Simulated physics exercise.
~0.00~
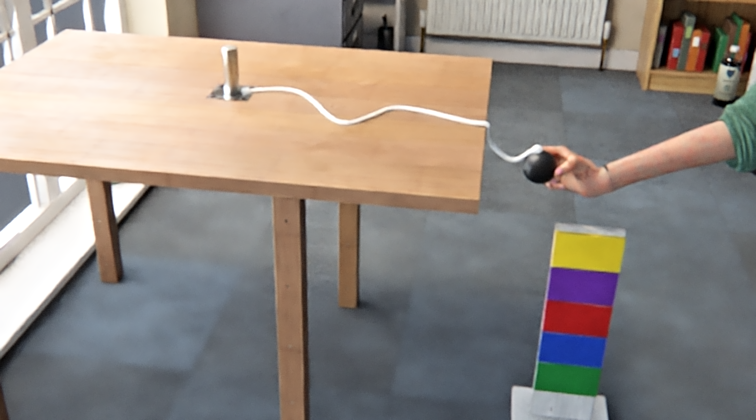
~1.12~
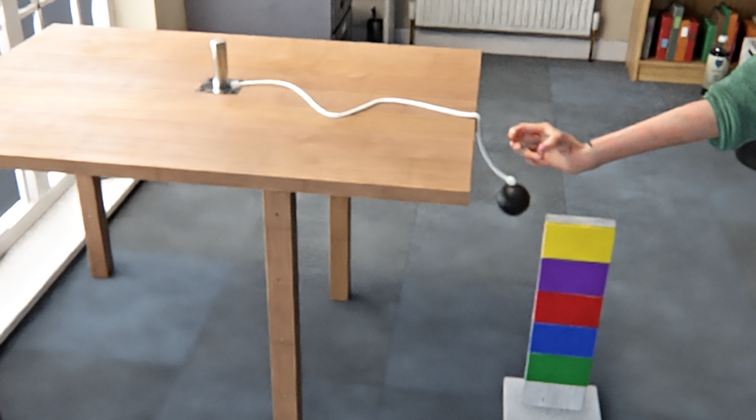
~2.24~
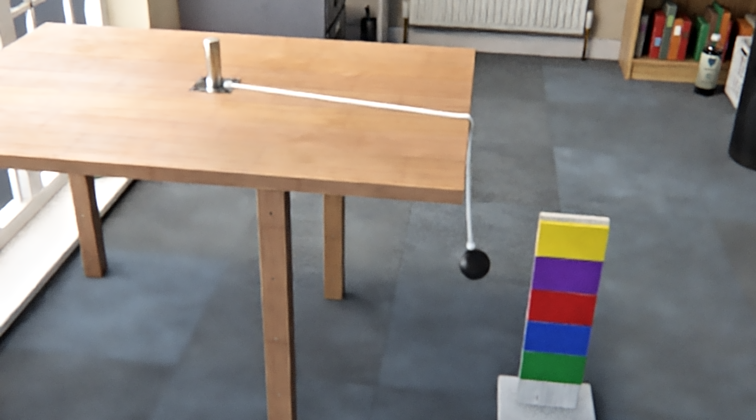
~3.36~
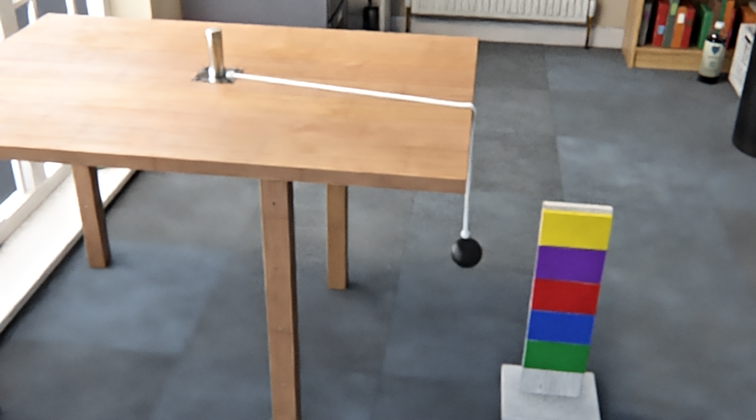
A black ball on a white cord is held by a hand just past the right edge of a wooden table, in a room with a grey floor, seen from slightly above by a gently swaying camera. The cord runs in loose waves across the tabletop from a small upright metal post. To the right stands a board with yellow, purple, red, blue and green bands from top to bottom. The fingers open and the hand draws back out of view. The ball drops down and leftward, pulling the cord straight, and finally hangs below the edge, level with the purple band.
